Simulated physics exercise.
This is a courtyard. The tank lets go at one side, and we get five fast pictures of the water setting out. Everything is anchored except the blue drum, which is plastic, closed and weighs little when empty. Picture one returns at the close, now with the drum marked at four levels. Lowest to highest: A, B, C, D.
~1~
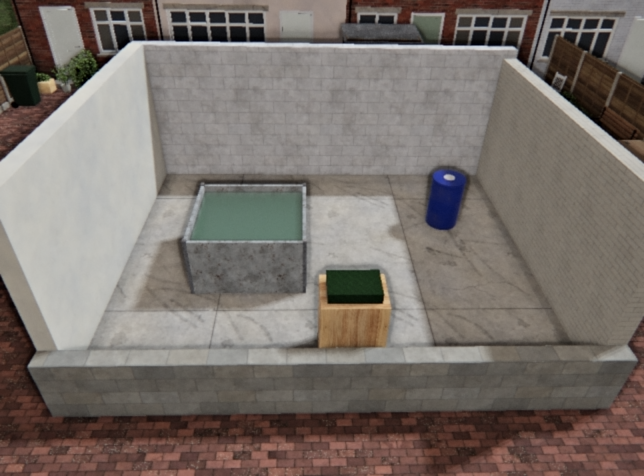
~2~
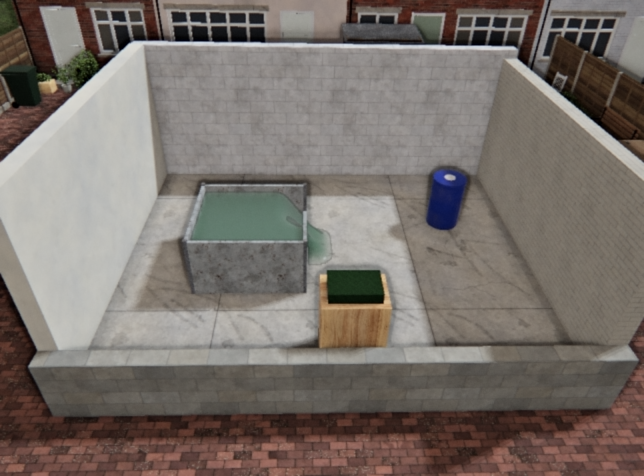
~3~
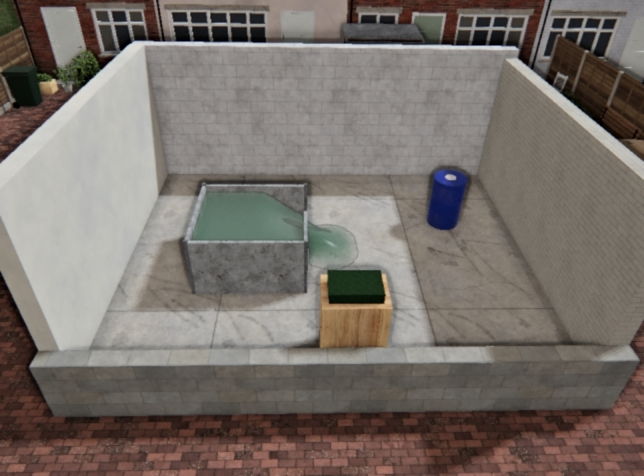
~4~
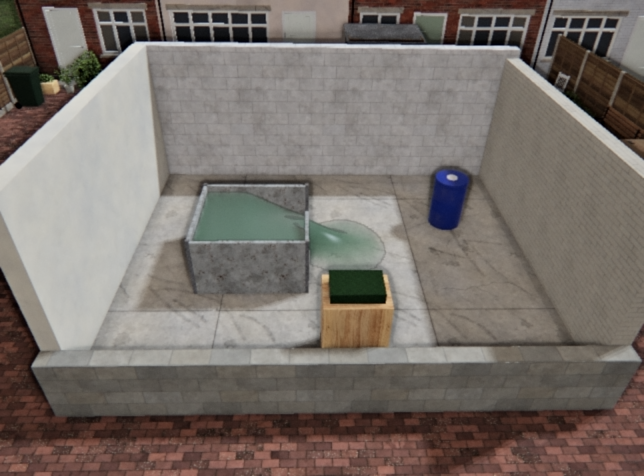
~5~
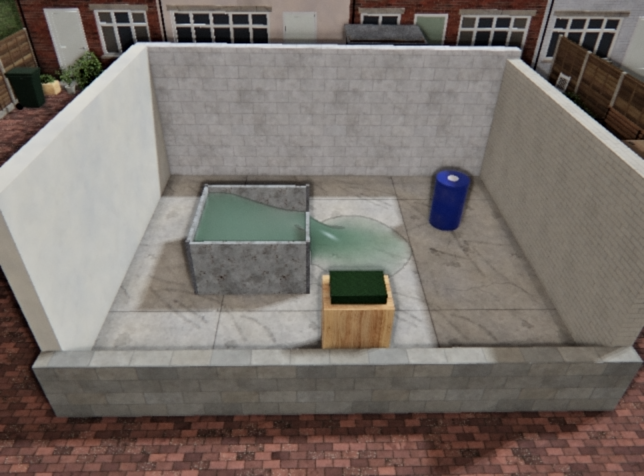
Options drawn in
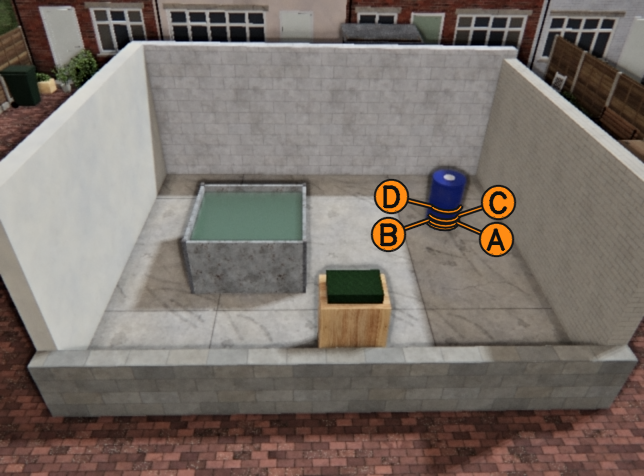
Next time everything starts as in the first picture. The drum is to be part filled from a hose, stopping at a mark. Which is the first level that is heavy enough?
Go for D.
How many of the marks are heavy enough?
One of them.
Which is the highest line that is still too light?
The answer is C.
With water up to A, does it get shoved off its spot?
Yes, that goes wrong.
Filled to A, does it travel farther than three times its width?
Yes, clearly.
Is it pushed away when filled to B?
Yes, it does.
In orange, A at (445, 228); B at (445, 225); C at (446, 221); D at (448, 212); from the bottom up A, B, C, D.
If A is chosen, it is pushed about 5 times its own width away.
If B is chosen, it is pushed about 3 times its own width away.
If C is chosen, it is pushed about its own width away.
If D is chosen, it does not move.
